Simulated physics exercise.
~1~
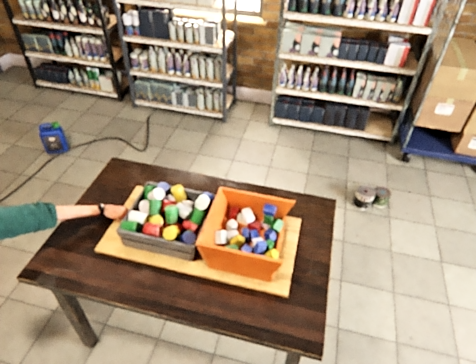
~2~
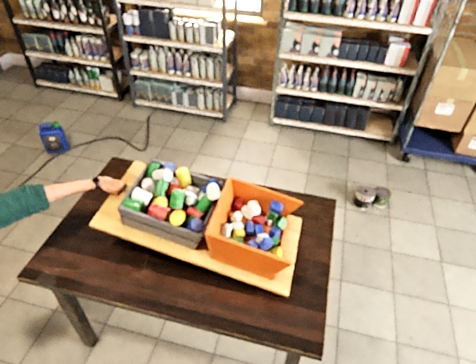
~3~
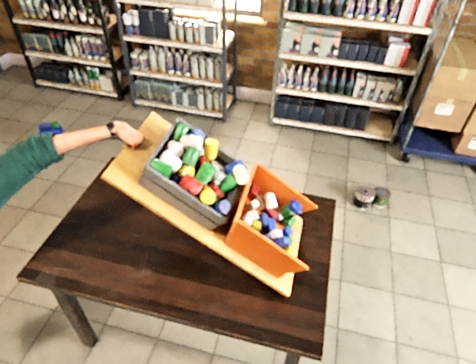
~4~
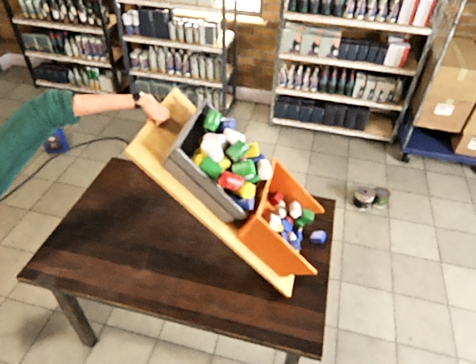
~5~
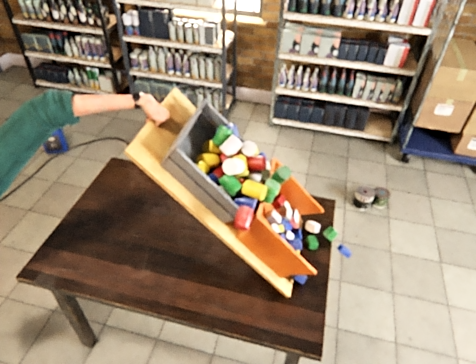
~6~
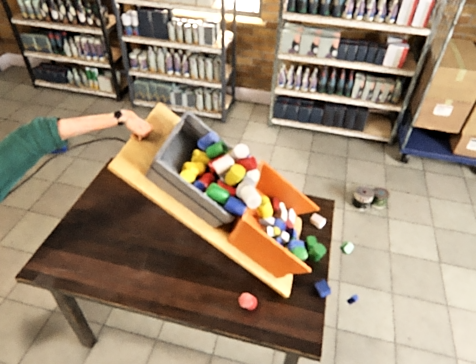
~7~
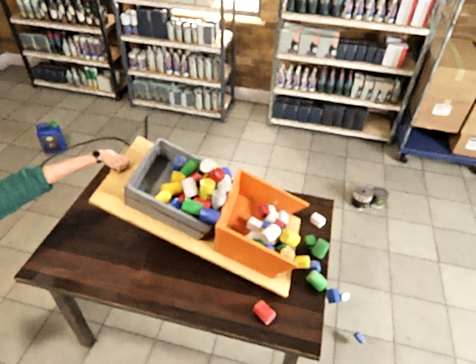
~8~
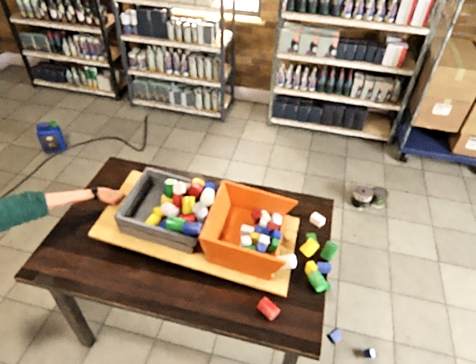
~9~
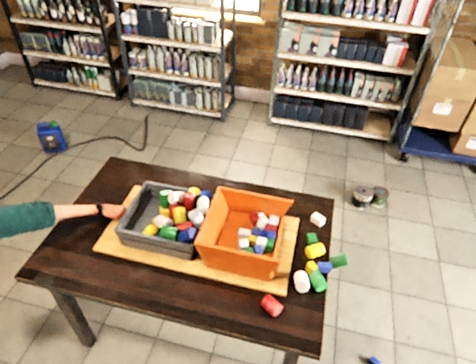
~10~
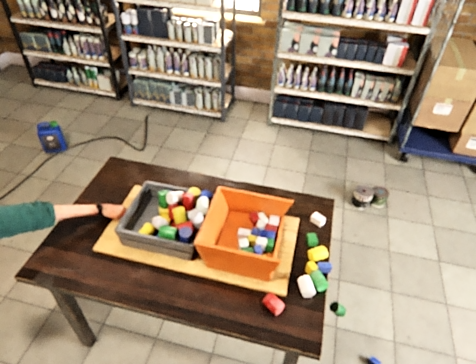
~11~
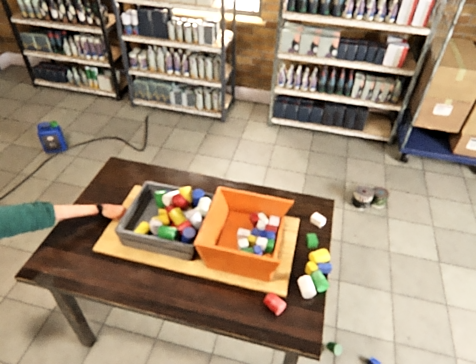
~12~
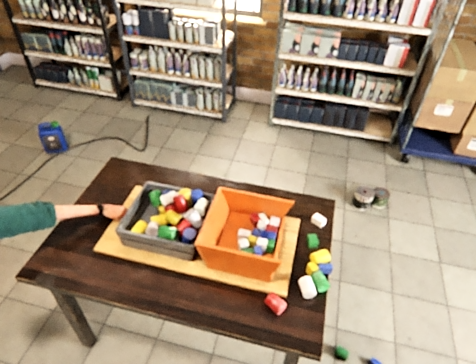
Orange and grey boxes of colourful pieces tilting rightward as a hand raises their board, spilling some, then lying flat again.
